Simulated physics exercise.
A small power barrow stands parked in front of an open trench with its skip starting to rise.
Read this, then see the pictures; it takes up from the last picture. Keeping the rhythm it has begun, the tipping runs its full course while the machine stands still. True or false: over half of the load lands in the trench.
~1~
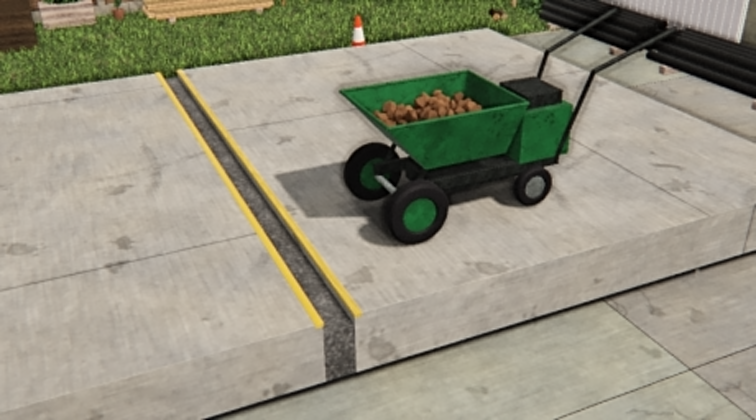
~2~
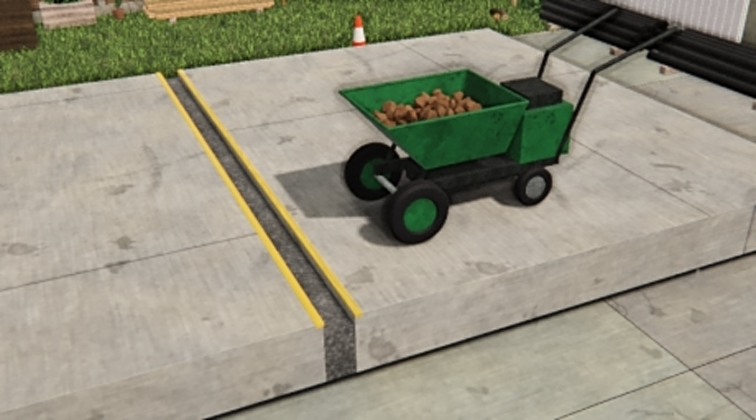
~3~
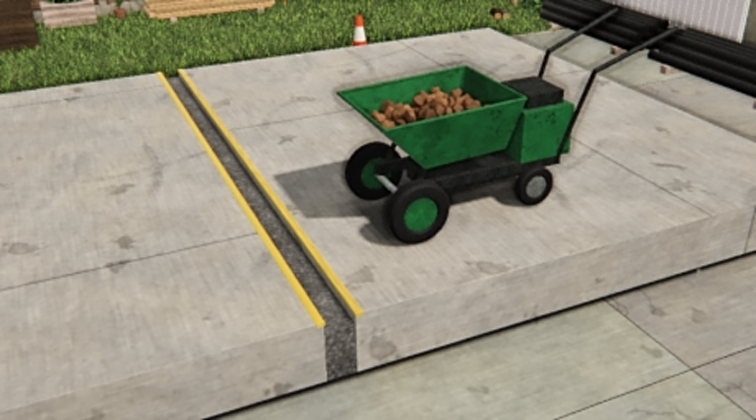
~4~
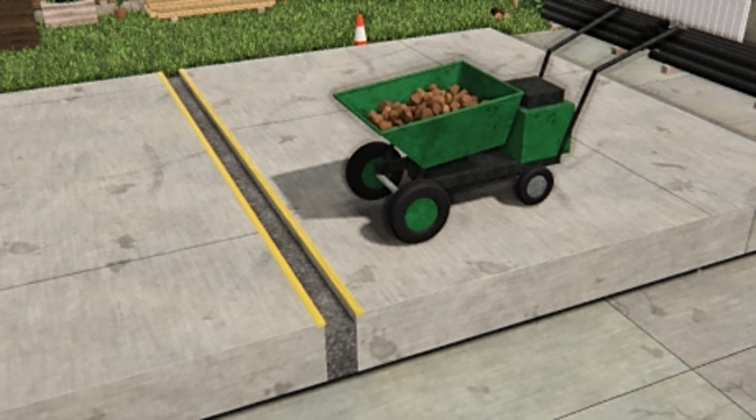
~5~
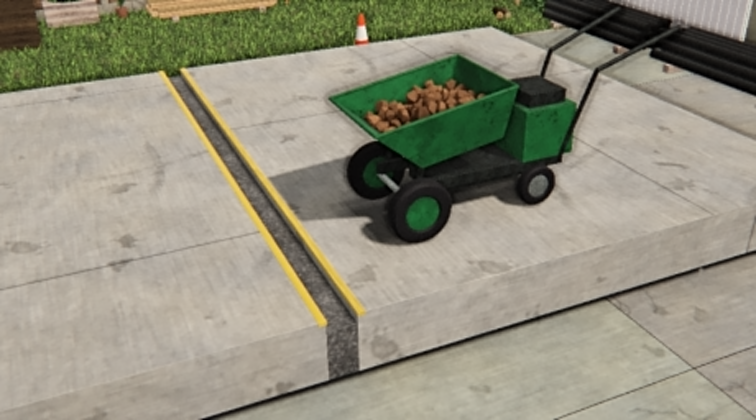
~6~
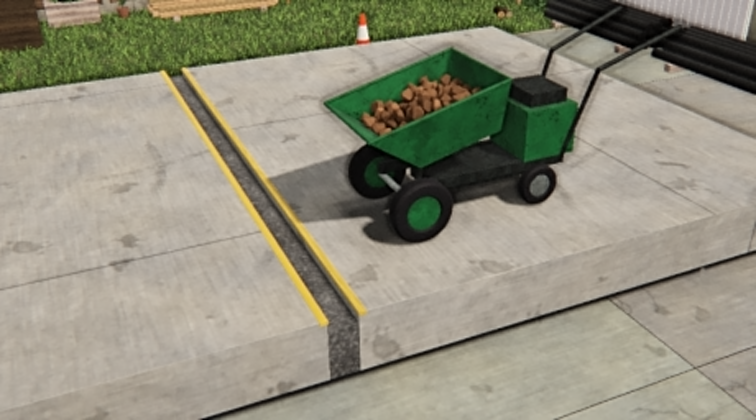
False.
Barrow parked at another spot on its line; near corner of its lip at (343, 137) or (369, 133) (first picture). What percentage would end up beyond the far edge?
80 and 70 percent, in that order.
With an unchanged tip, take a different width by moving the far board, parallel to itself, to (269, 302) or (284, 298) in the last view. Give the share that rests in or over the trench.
You'd get 70 in a hundred the first time and 60 in a hundred the second.
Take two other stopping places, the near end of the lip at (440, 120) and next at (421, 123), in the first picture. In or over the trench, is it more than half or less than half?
Run 1 - a minority. Run 2 - a minority.
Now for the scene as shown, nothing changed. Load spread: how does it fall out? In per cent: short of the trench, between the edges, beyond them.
Short 0 %, between 30 %, beyond 45 %.
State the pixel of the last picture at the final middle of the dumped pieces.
Near (271, 240), more or less.
Shortly afterwards, skip tipped steeply; the whole lot in the skip.
Next, skip tipped right over; the bulk in the skip; a little in or heaped over the trench; a little beyond it; only a few falling.
Some moments later, skip tipped right over; near a quarter in the skip; only a few short of the trench; near a third in or heaped over the trench; near half beyond it.
In the end, skip tipped right over; near a quarter in the skip; only a few short of the trench; near a third in or heaped over the trench; near half beyond it.
